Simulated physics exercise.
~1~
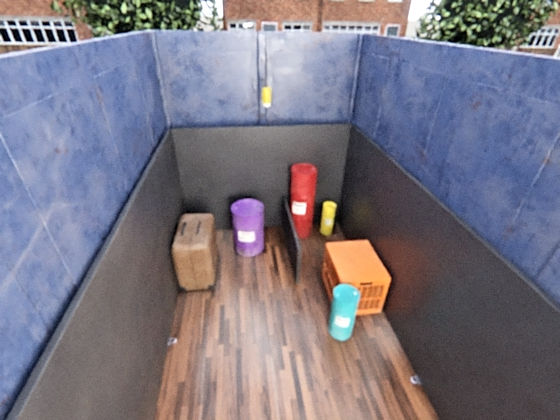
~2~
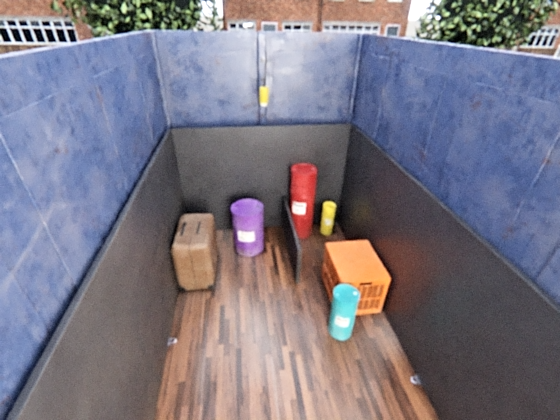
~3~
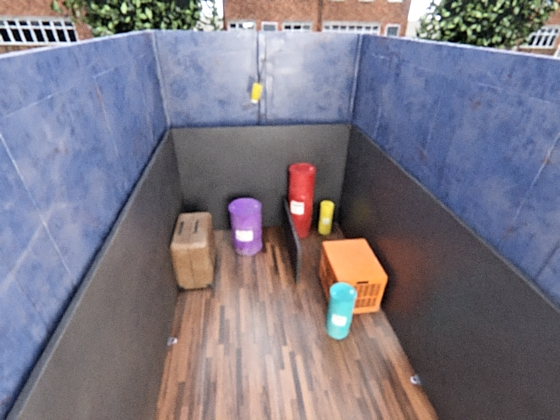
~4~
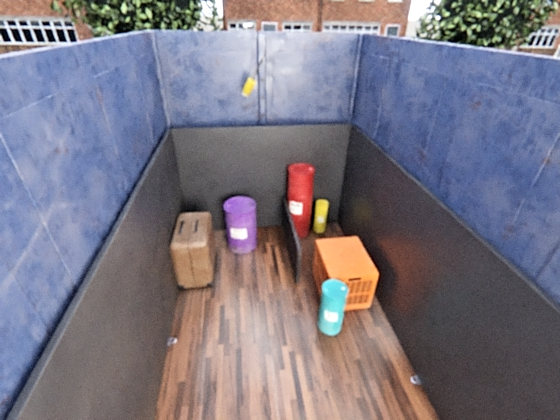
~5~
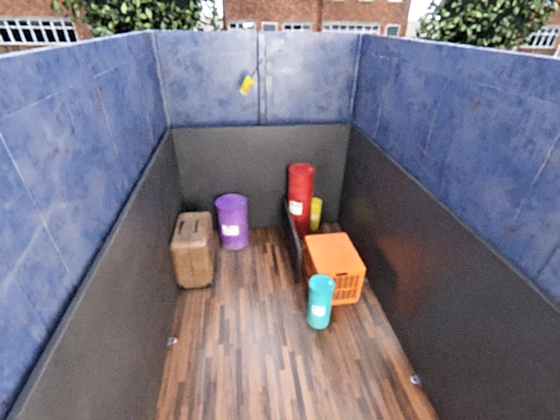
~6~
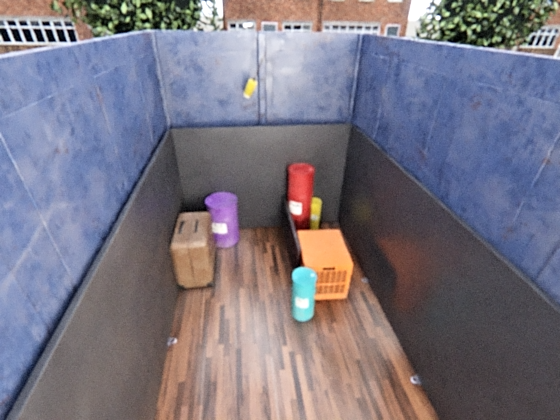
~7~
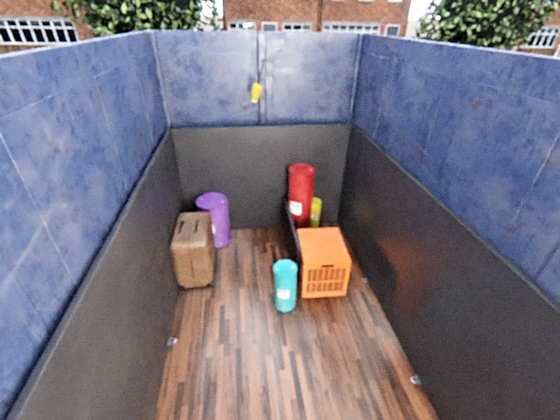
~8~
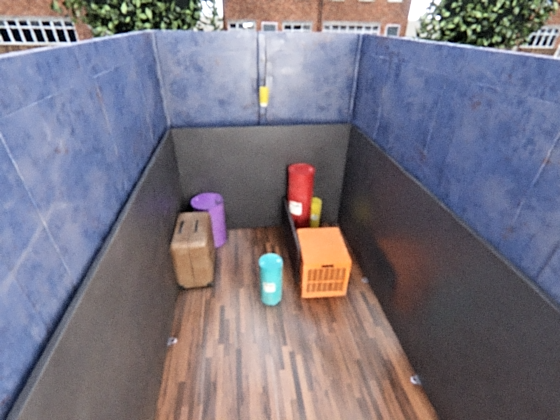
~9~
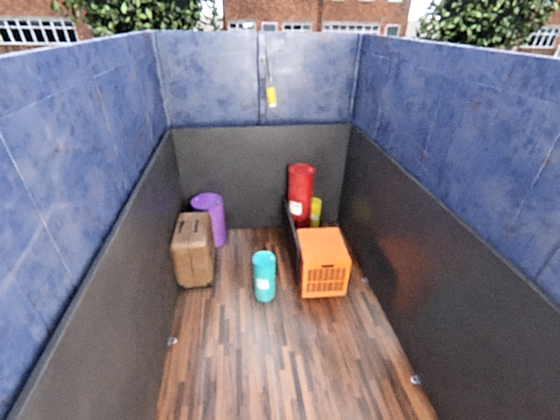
A turquoise canister, an orange chest, a purple drum and a yellow canister shift inside an open, blue-walled load bed with a wooden floor, seen from above and behind, looking towards the cab. A brown case stands at left and a red drum at the back, beside a low dark board. A yellow lamp swings on its cord as the loose things slide left. The yellow canister and the chest stop near the board, while the turquoise canister slides on, slightly away from the viewer. Finally it stands mid-floor, the purple drum upright behind the unmoved case.
